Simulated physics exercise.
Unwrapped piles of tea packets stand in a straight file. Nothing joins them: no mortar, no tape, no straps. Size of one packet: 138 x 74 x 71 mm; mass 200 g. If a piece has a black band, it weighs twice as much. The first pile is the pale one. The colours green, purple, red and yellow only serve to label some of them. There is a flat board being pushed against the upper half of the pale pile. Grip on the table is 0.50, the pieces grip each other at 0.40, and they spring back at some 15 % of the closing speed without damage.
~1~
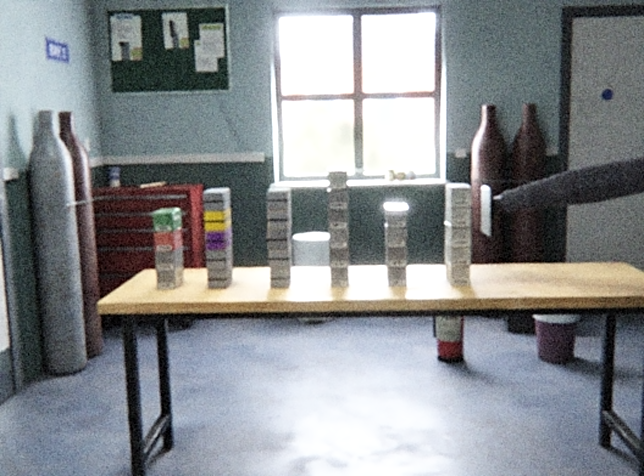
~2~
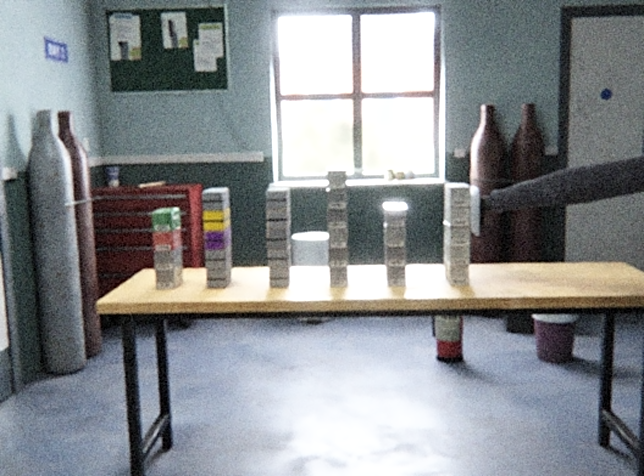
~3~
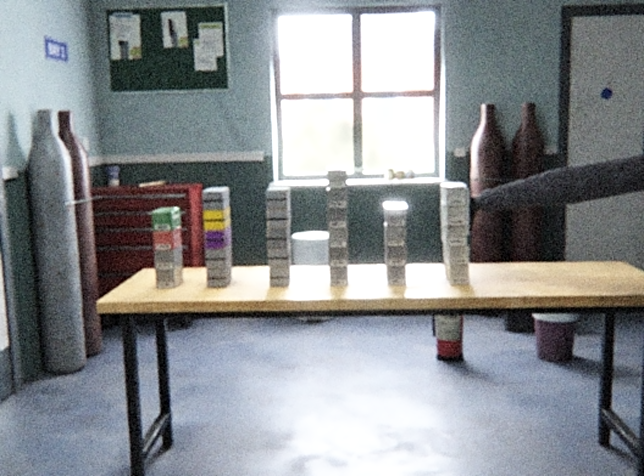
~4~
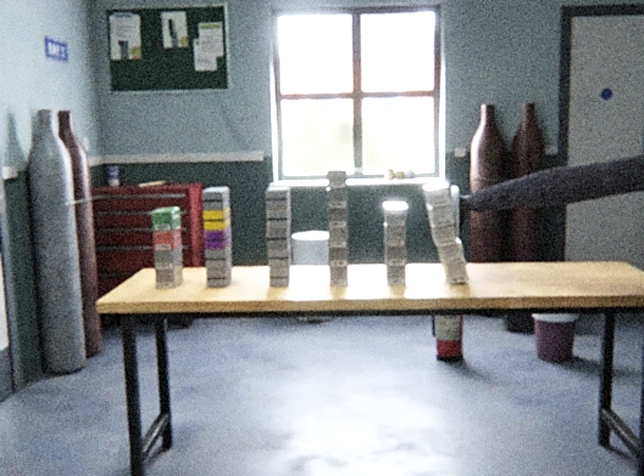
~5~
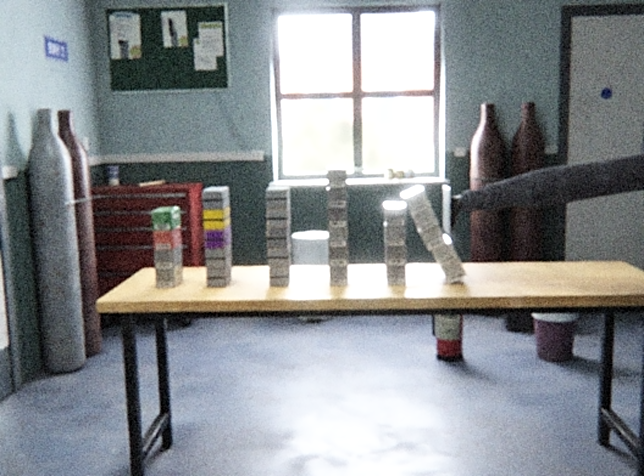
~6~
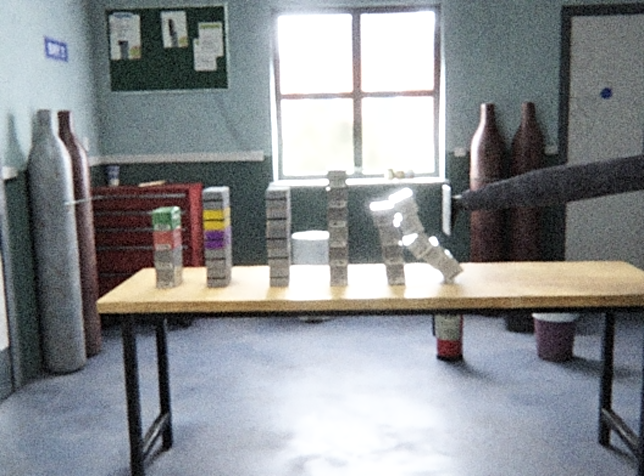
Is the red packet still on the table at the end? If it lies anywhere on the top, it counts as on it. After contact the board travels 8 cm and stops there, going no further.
No.
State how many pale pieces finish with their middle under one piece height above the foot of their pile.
2.
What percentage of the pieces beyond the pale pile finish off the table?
I'd put it at about 20 percent.
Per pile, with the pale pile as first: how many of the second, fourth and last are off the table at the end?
Tally - second: 0; fourth: 0; last: 3.
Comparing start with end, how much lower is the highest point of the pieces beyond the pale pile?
About 20 cm.
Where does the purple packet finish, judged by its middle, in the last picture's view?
Roughly at (167, 257).
Then, 0.24 s past the last view, 5 of the pale pile down; none of the 24 other packets off the table, 10 disturbed; red packet unmoved.
Then, 0.74 s past the last view, 5 of the pale pile down; none of the 24 other packets off the table, 14 disturbed; red packet unmoved.
Then, 1.32 s past the last view, 5 of the pale pile down; none of the 24 other packets off the table, 23 disturbed; red packet 28° from how it stood; purple packet 40° from how it stood, 49 mm lower.
Then, 1.86 s past the last view, 5 of the pale pile down; 5 of the 24 other packets off the table; red packet on its side; yellow packet on its side.
In the end, 5 of the pale pile down; 5 of the 24 other packets off the table; red packet on its side; green packet upside down; purple packet 41° from how it stood, 7 cm lower. From the last view, middles, red packet near (73, 463).
